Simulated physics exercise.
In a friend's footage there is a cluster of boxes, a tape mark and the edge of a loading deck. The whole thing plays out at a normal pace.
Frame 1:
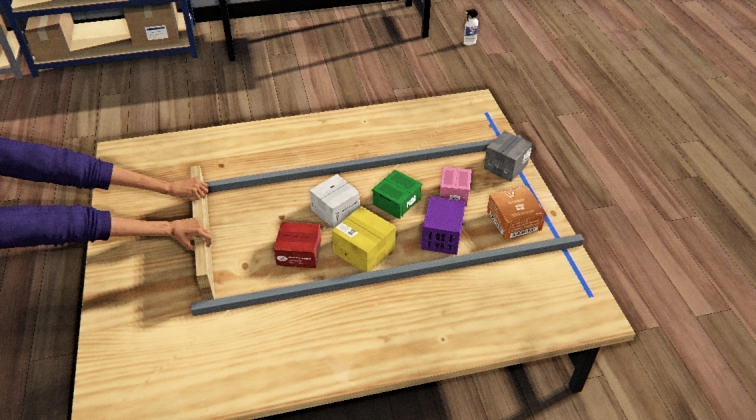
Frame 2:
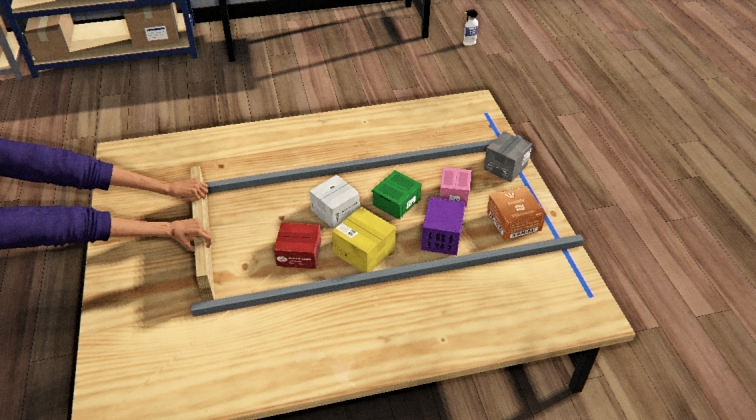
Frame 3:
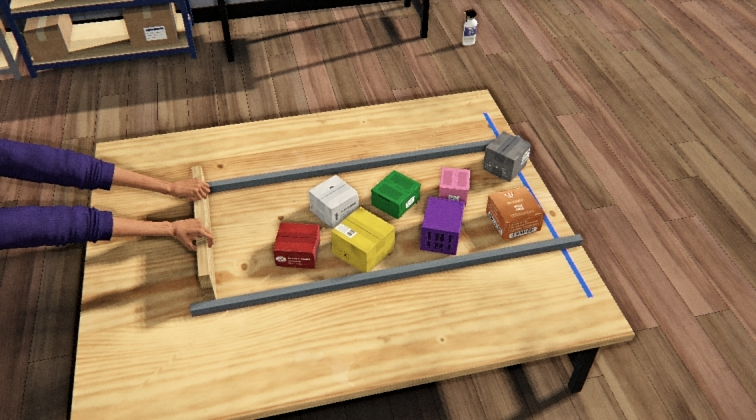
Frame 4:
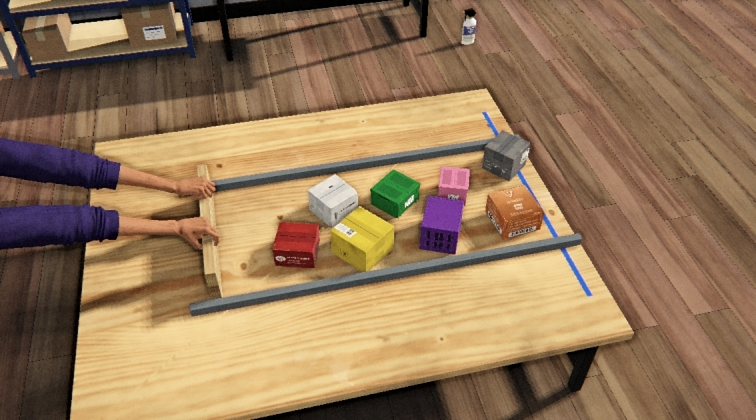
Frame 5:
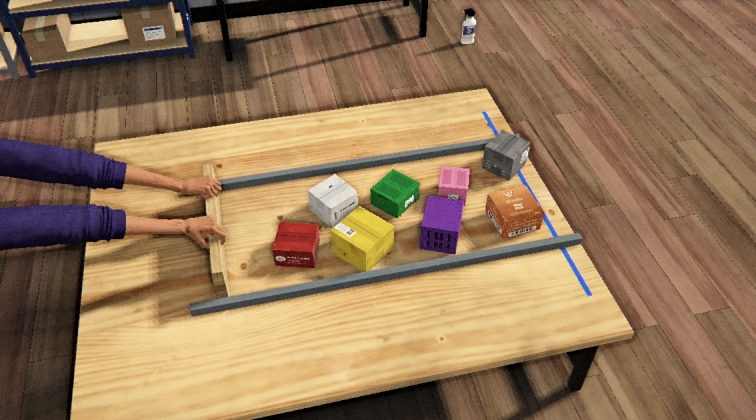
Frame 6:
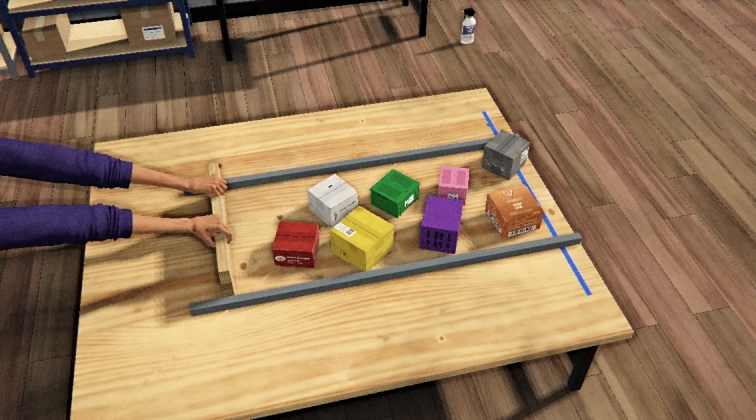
At the start, two hands in purple sleeves hold a wooden plank between two grey rails on a table, left of a cluster of coloured boxes and a blue tape line. The hands then slide the plank a short way right, while the boxes stay still, untouched by it.
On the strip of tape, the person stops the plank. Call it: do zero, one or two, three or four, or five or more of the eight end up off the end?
Five or more end up off it.
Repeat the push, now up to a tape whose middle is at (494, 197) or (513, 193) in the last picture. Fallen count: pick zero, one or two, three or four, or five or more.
In turn: Either three or four; more than four.
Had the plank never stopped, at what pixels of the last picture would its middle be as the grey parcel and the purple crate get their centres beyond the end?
(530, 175) and (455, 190), more or less.
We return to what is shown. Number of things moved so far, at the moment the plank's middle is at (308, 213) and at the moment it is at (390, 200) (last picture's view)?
First 2, after that 7.
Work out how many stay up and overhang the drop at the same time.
In total, 3 of them.
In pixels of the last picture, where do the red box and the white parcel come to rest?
About (558, 196), and the other about (543, 172).
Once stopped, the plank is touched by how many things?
3 of them.
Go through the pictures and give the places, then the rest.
In the first frame, grey parcel (508, 156); orange box (516, 212); pink tote (455, 187); plank (202, 231); tape (532, 192).
In the second frame, orange box (516, 213); yellow parcel (364, 240).
In the third frame, pink tote (454, 187); red box (297, 246).
In the fourth frame, grey parcel (506, 155); plank (209, 230).
In the fifth frame, orange box (514, 211); green tote (395, 194).
In the sixth frame, grey parcel (505, 155); orange box (514, 211); pink tote (453, 186); plank (221, 228); tape (530, 191).
A little later, none off yet; grey parcel at rest near (505, 155); orange box at rest near (514, 211); pink tote at rest near (453, 186).
Next, none off yet; grey parcel shifted a little near (509, 153); orange box tilted a little near (575, 204); pink tote shifted well along near (514, 183).
When it is over, the number that fall off is five or more; down, yellow parcel, green tote, purple crate, pink tote and orange box.
